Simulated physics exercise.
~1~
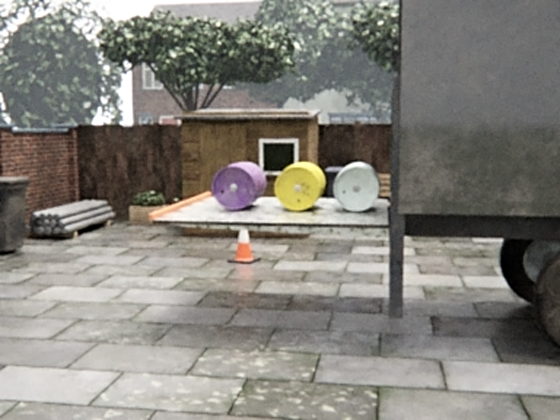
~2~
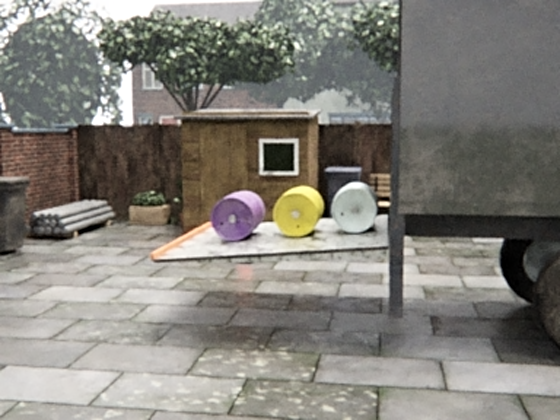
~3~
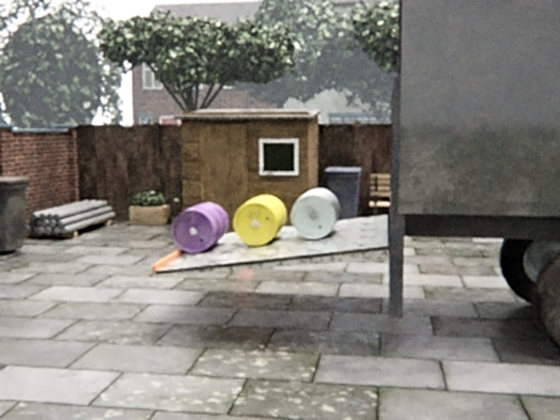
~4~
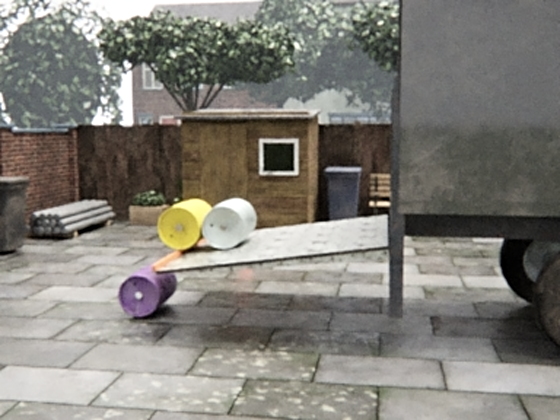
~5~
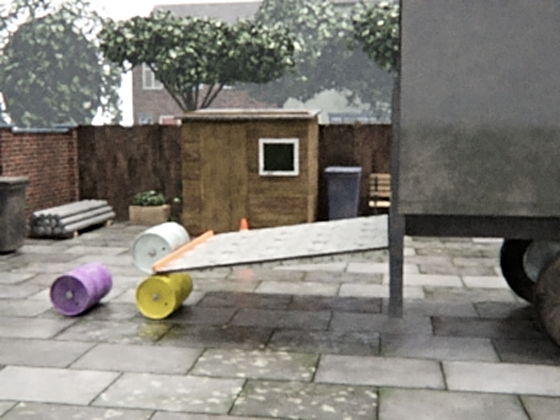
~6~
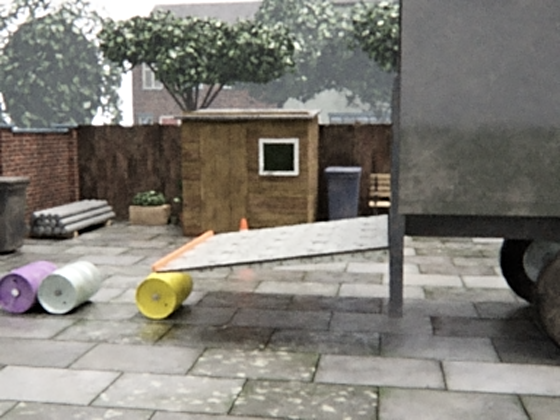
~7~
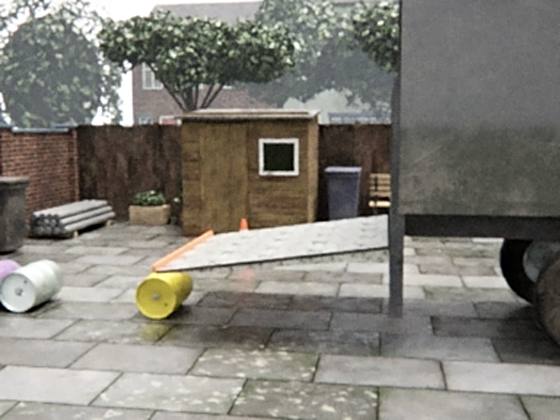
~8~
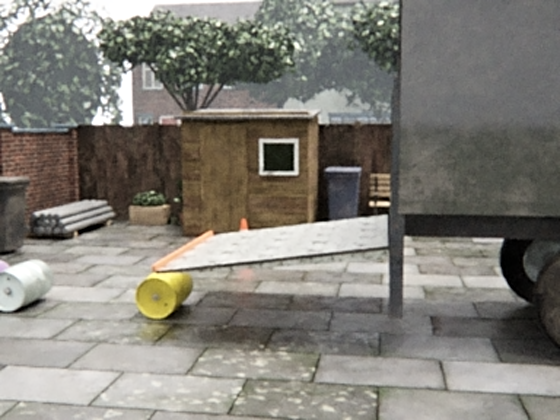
In a paved yard seen from a fixed spot, the grey body of a lorry stands at the right, its tail-lift sticking out to the left before a wooden shed. Purple, yellow and pale kegs lie side by side on the plate, near an orange and white cone. The plate comes down a little and tips outwards, and the kegs roll left. The purple one goes over the orange edge first, then yellow and pale follow. Yellow stops on the paving just below the edge, while the other two roll to the far left, purple passing almost out of sight.
